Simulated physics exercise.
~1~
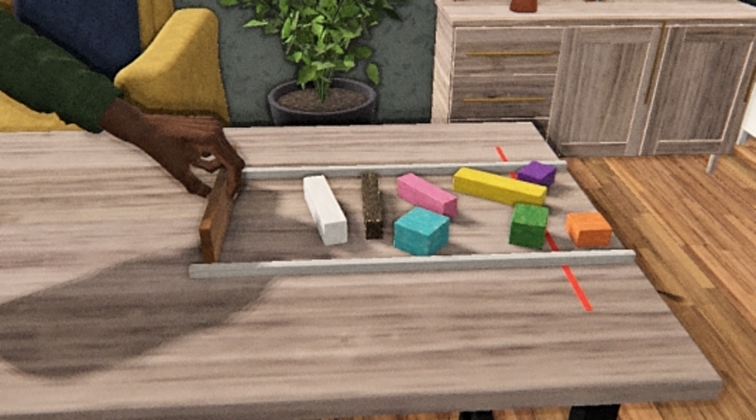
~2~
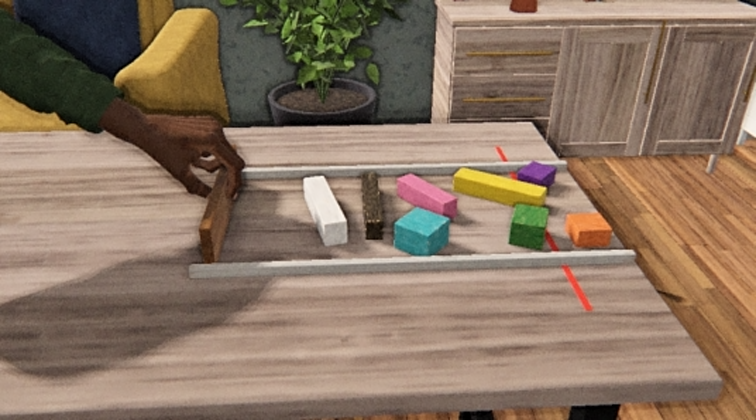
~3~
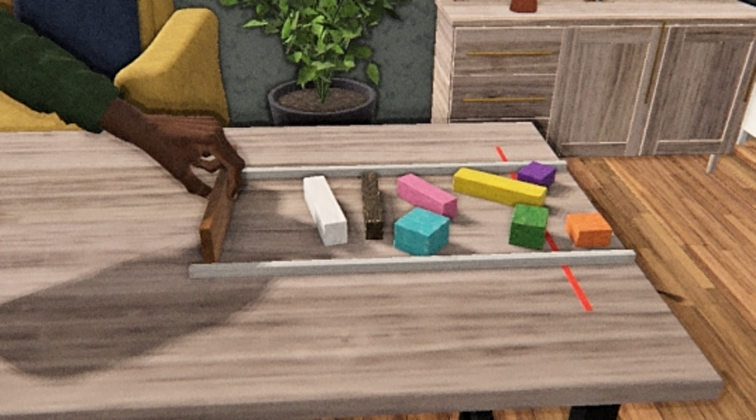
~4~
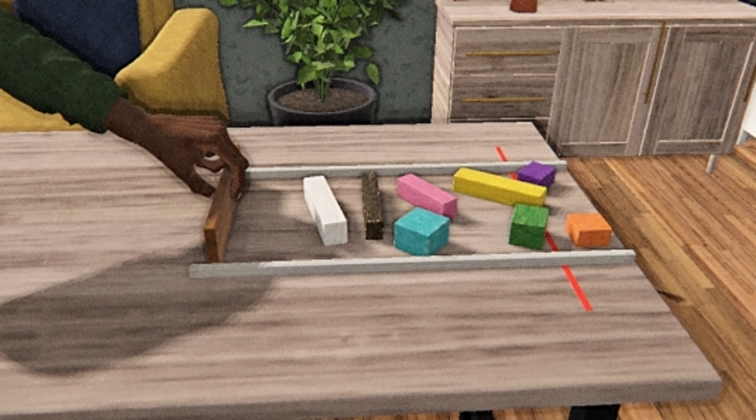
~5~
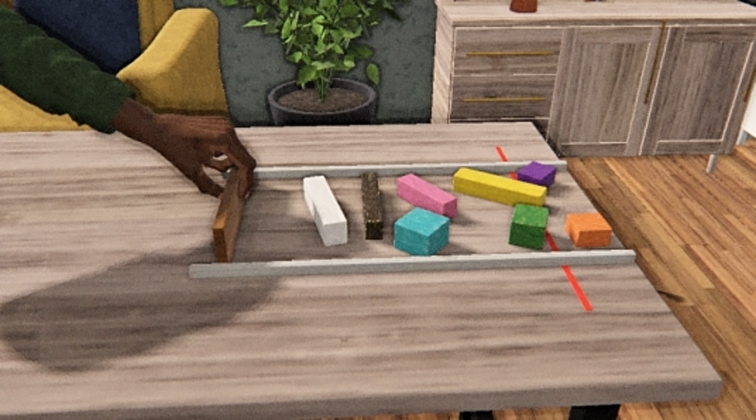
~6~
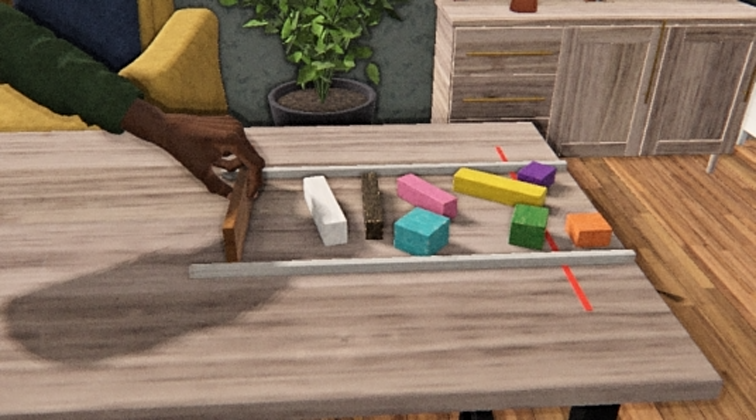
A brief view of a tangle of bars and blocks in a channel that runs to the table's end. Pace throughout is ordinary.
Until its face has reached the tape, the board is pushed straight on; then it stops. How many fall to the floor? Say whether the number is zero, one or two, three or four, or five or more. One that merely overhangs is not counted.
The number is three or four.
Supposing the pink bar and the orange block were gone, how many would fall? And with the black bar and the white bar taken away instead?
In the first try 1, in the other 1.
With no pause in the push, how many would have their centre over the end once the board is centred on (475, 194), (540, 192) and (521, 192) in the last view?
0, 3 and 2.
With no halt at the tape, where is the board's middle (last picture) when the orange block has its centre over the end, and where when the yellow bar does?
Estimated middle: (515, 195), and (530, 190) for the other.
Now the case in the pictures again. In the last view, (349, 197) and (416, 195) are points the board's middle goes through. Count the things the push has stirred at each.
I count 2 first and 5 after.
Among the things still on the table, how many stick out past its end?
The overhang total is 1.
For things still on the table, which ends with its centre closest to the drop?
It's the green block.
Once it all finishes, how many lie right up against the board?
2.
Soon after, none off yet; orange block at rest near (588, 230); purple block at rest near (536, 178); green block at rest near (529, 227).
By the end, the number that fall off is three or four; fallen, yellow bar, purple block and orange block.
